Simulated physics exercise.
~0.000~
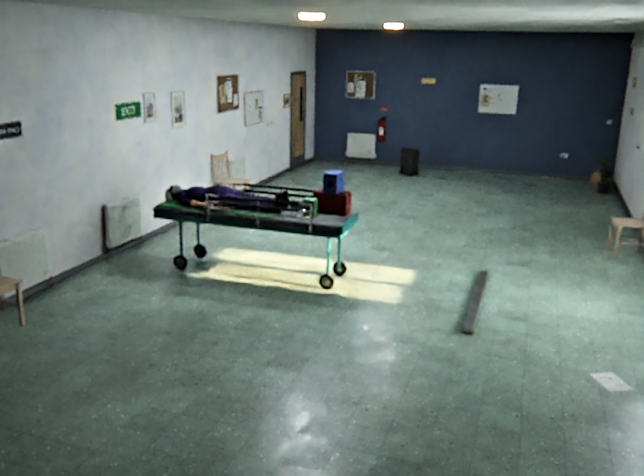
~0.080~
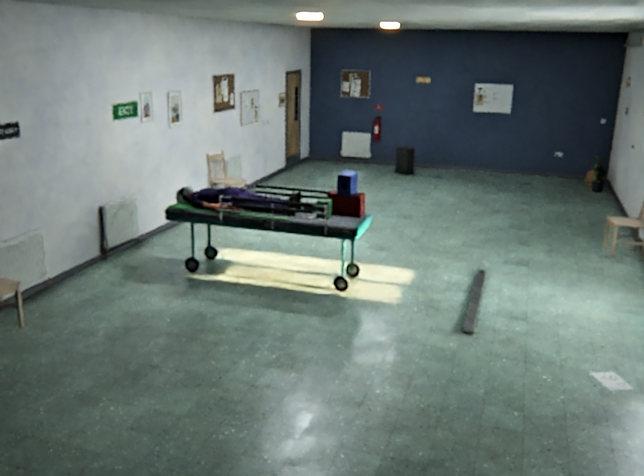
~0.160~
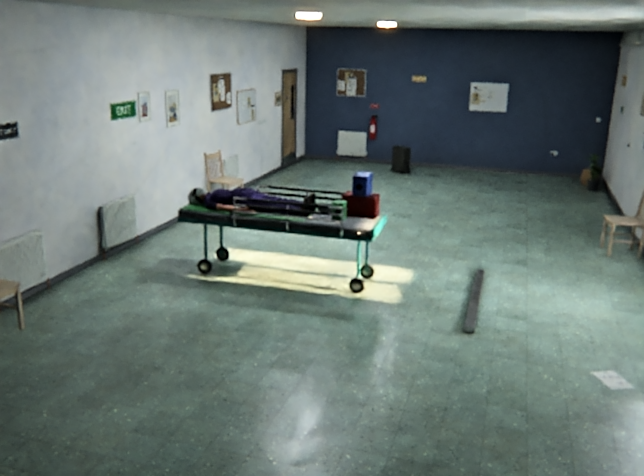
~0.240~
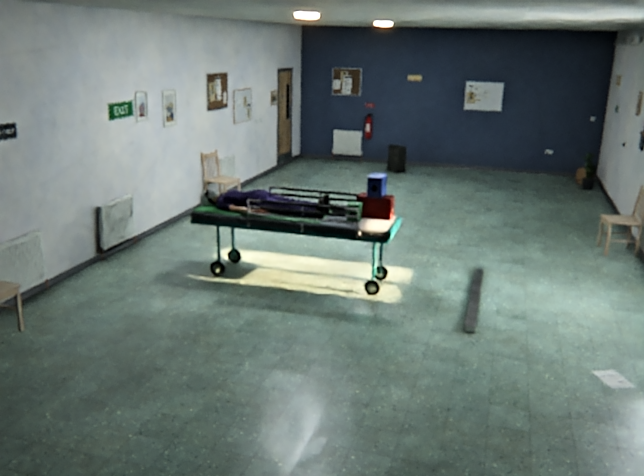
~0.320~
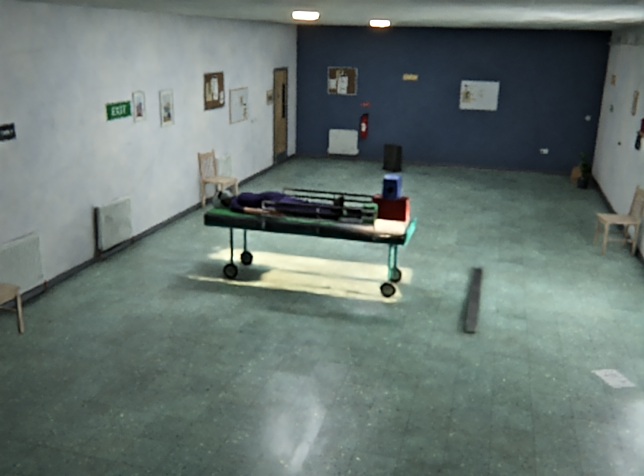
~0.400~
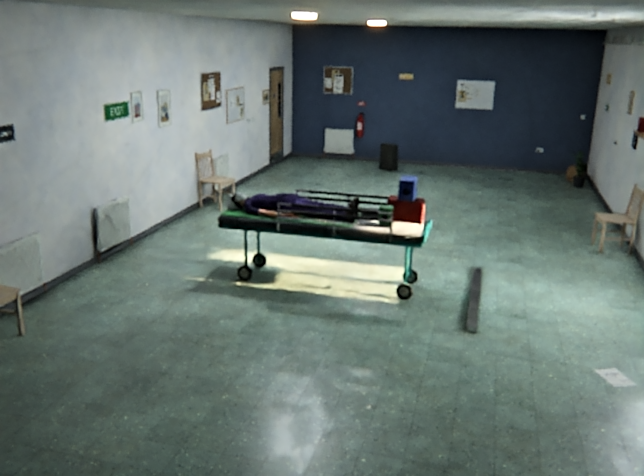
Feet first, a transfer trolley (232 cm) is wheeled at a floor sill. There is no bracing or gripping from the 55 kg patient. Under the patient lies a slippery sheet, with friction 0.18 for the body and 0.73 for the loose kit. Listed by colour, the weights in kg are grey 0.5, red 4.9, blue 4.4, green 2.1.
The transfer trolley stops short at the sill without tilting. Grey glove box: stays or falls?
Falls.
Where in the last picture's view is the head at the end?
The head ends at about (386, 216).
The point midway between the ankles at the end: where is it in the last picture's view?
Estimated position: Around (511, 233).
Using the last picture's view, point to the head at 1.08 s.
Roughly (346, 212).
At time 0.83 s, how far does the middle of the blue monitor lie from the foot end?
About 0 cm short.
The jolt is at 0.68 s.
After 0.83 s the grey glove box is 38 cm short of the foot end, tilted 0°, near (452, 220) in the last picture's view.
After 1.08 s the grey glove box is 1 cm short of the foot end, tilted 0°, near (486, 222) in the last picture's view; the left ankle 20 cm short of the foot end.
After 1.38 s the grey glove box is 32 cm past the foot end, tilted 55°, near (513, 249) in the last picture's view; the left ankle 9 cm past the foot end.
When all is still (2.3 s), grey glove box drops off; red holdall drops off; blue monitor drops off; green pump drops off; left ankle crosses the foot end.
